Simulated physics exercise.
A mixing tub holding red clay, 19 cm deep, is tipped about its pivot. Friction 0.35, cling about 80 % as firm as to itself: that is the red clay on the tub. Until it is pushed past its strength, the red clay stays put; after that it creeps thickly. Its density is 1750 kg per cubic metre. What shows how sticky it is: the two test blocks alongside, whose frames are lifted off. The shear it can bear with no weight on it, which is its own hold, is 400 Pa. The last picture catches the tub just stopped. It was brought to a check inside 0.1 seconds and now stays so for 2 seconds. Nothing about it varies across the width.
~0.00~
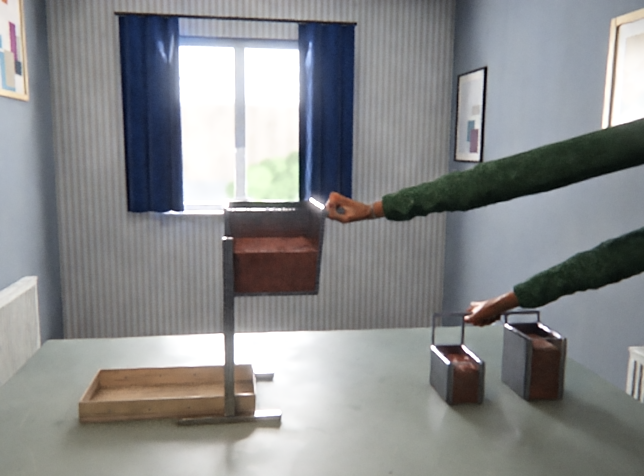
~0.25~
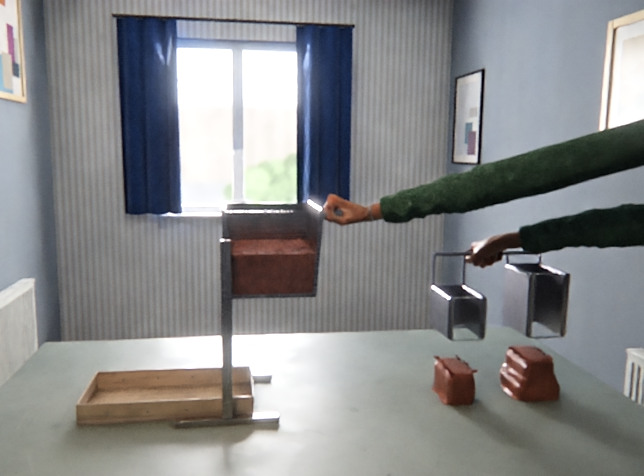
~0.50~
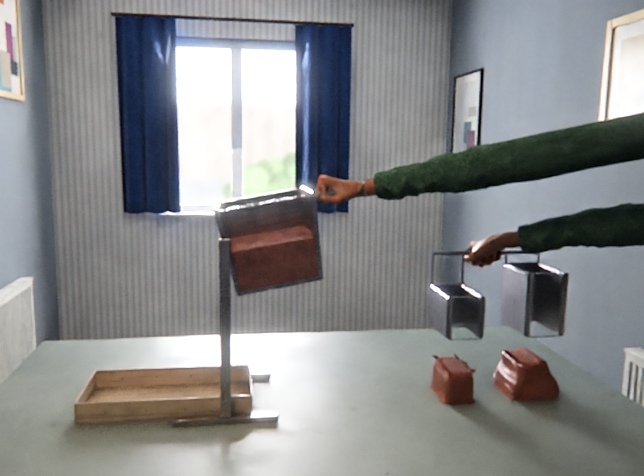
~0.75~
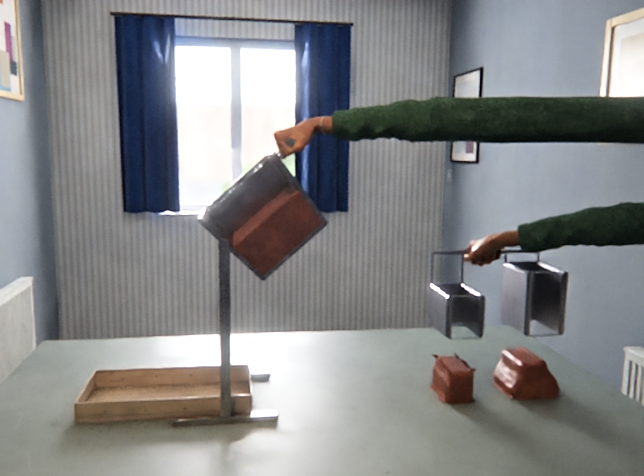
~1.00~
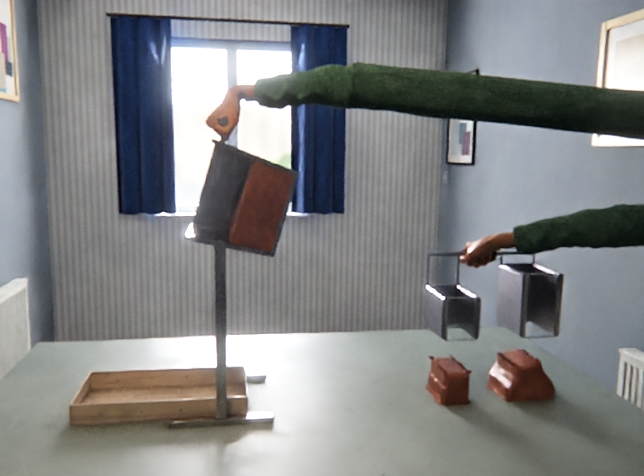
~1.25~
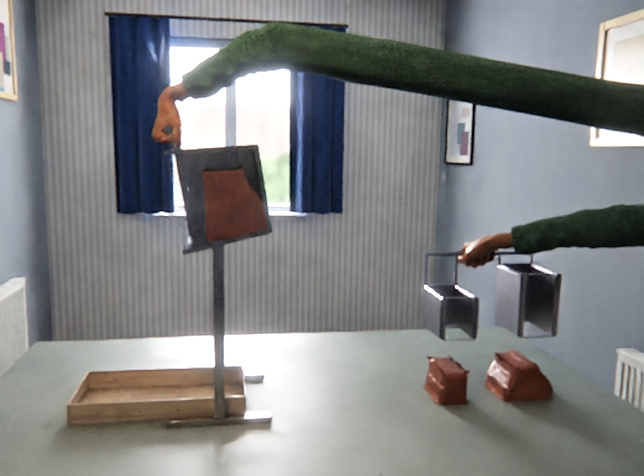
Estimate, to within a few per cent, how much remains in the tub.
Roughly 48 per cent remains in the tub.
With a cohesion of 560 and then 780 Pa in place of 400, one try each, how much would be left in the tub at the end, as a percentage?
Going in order, it's 45 % and then 55 %.
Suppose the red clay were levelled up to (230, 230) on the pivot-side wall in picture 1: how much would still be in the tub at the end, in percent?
About 35 %.
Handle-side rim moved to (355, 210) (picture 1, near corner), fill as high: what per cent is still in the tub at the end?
40 %.
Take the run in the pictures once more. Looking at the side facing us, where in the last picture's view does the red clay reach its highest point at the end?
The highest point sits at around (236, 208).
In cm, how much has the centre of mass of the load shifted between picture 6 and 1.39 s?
Looks like around 6 cm to me.
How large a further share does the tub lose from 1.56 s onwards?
12 %.
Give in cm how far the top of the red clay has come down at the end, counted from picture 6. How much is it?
Roughly 9 cm.
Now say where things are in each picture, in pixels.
Handle-side rim at (322, 209), tilt 0 degrees; top of the red clay at (275, 251); blocks stand 8.8 cm, 14 cm (left to right), in the first frame.
Handle-side rim at (320, 211), tilt 0 degrees; top of the red clay at (273, 253); blocks stand 8.7 cm, 11 cm (left to right), in the second frame.
Handle-side rim at (311, 194), tilt 10 degrees; top of the red clay at (310, 237); blocks stand 8.7 cm, 10 cm (left to right), in the third frame.
Handle-side rim at (272, 155), tilt 42 degrees; top of the red clay at (296, 193); blocks stand 8.6 cm, 10 cm (left to right), in the fourth frame.
Handle-side rim at (212, 143), tilt 74 degrees; top of the red clay at (254, 162); blocks stand 8.6 cm, 9.9 cm (left to right), in the fifth frame.
Handle-side rim at (166, 155), tilt 99 degrees; top of the red clay at (240, 169); blocks stand 8.6 cm, 9.8 cm (left to right), in the sixth frame.
After 1.39 s, the tub is at 99 degrees and holds 97 %.
After 1.56 s, the tub is at 99 degrees and holds 60 %.
After 1.73 s, the tub is at 99 degrees and holds 53 %.
After 1.90 s, the tub is at 99 degrees and holds 50 %.
After 3.25 s, at the end, the tub is at 99 degrees and holds 48 %.
